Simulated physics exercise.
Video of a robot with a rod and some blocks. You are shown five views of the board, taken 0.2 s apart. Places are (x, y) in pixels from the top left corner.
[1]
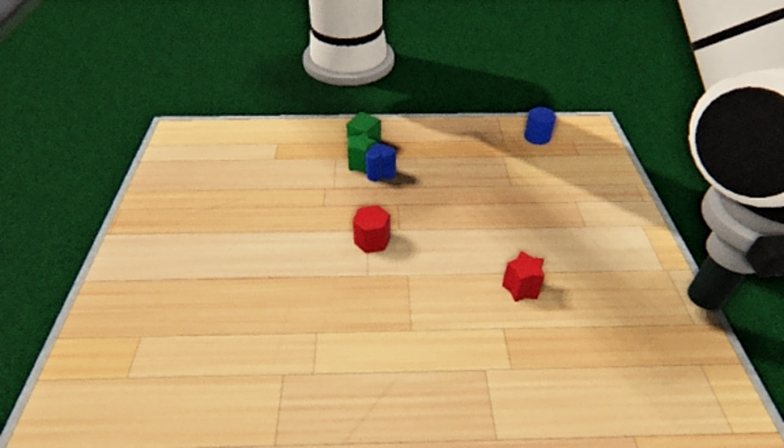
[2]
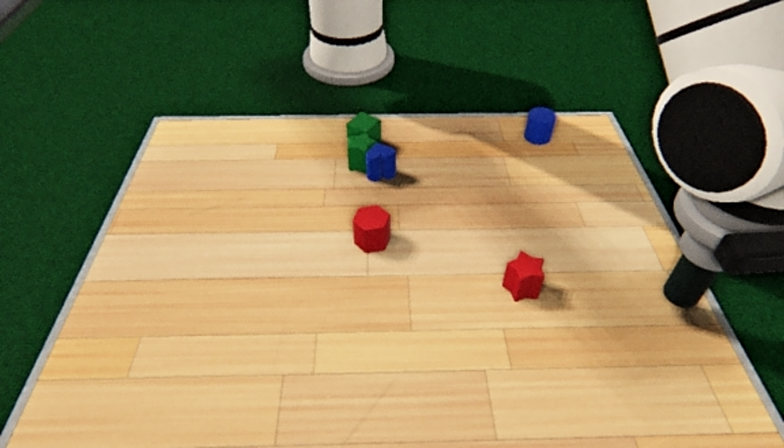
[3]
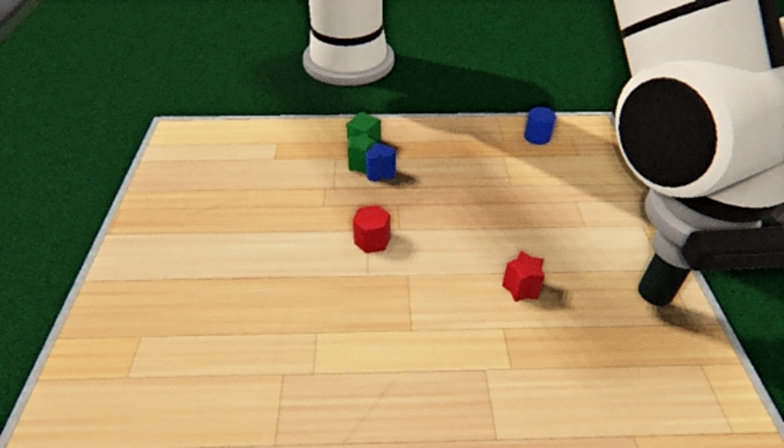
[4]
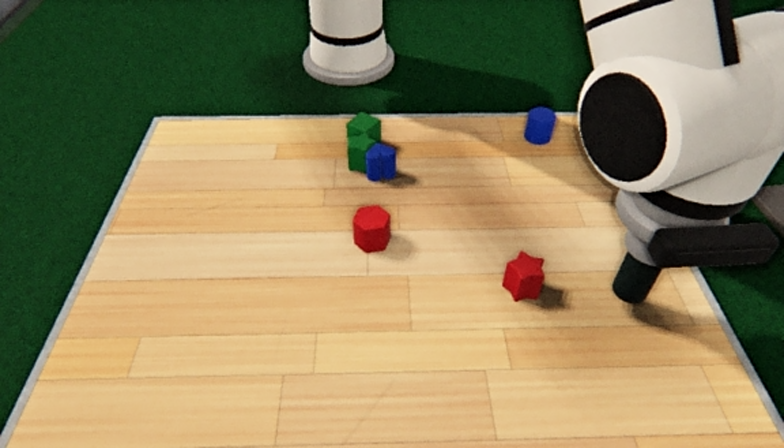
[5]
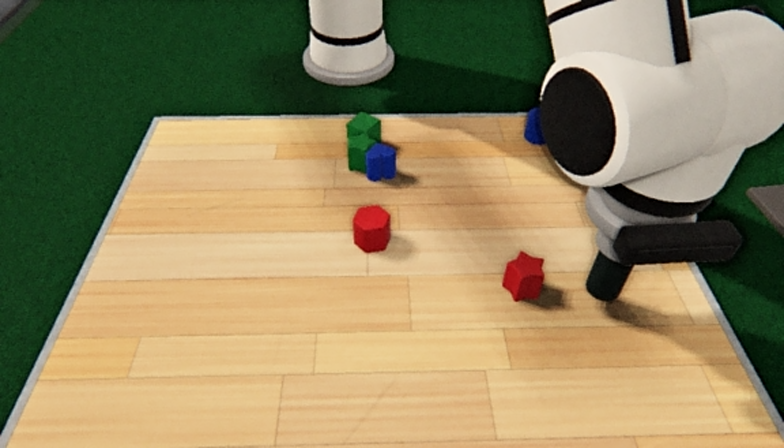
At the start, a robot arm holds a dark rod at the right edge of a wooden board scattered with red, green and blue blocks. The arm then moves steadily left, carrying the rod closer to the red star-shaped block and partly covering the blue cylinder, while the blocks stay still.
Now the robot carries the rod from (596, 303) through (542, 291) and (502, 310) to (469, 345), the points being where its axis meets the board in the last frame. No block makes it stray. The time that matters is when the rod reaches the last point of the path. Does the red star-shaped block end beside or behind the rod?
Yes, that is what happens.
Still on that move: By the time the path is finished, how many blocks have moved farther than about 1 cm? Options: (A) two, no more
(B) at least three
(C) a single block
(C)
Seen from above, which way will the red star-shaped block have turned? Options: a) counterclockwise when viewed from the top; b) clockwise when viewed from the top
My answer is option b.
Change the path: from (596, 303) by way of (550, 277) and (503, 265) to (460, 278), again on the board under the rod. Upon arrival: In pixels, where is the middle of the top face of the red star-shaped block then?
The spot you're after is about (495, 271) in the image.
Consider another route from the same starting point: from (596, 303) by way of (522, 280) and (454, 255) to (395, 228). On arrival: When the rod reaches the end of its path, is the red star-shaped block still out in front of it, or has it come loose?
It comes off the rod's front.
On the path given first. One third of the way, rod (546, 278); red star-shaped block (517, 263).
Two thirds of the way, rod (504, 298); red star-shaped block (484, 267), turned 40° clockwise.
At the end, rod (472, 332); red star-shaped block (483, 267), turned 45° clockwise.
